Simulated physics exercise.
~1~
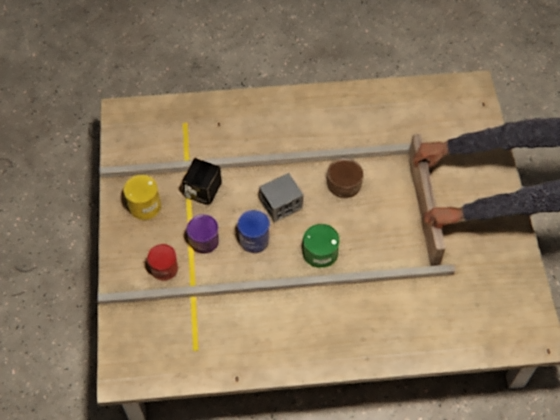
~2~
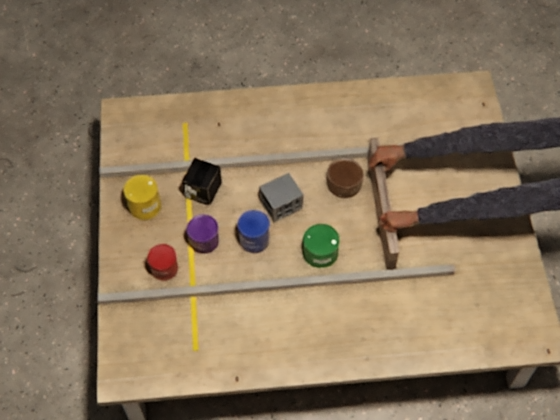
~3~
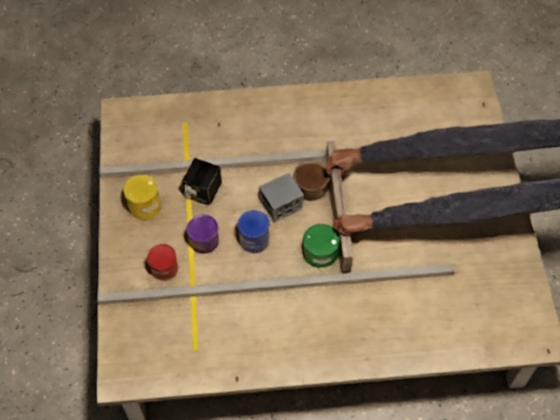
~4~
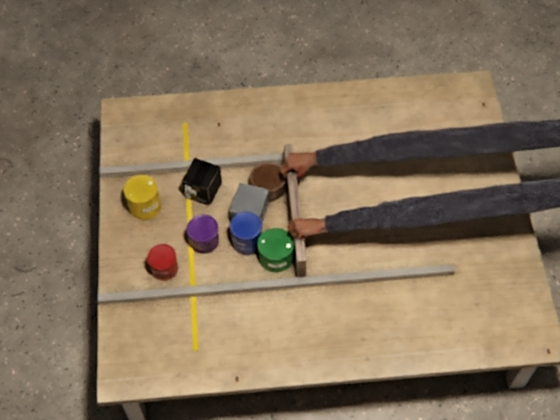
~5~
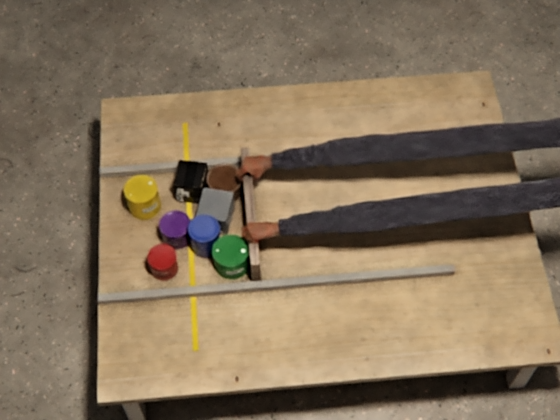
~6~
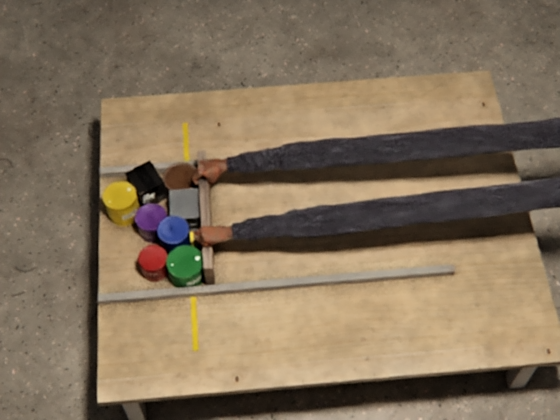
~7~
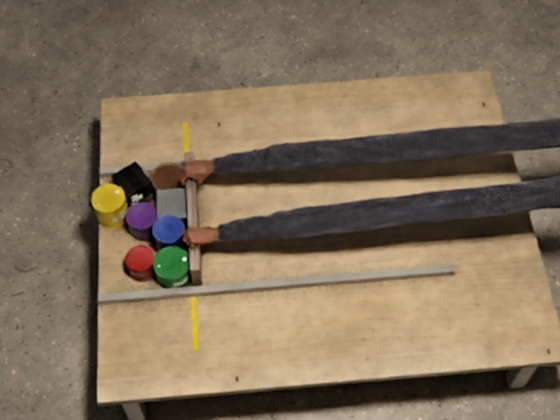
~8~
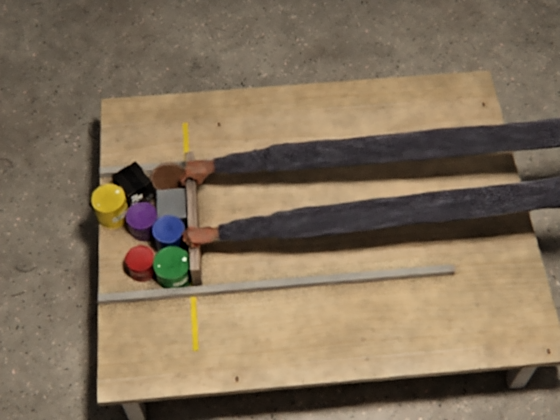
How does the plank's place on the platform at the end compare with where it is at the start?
At the start the plank stands toward the right end of the battens, clear of all the objects. By the end it is far to the left, at the yellow tape line, right up against the packed group.
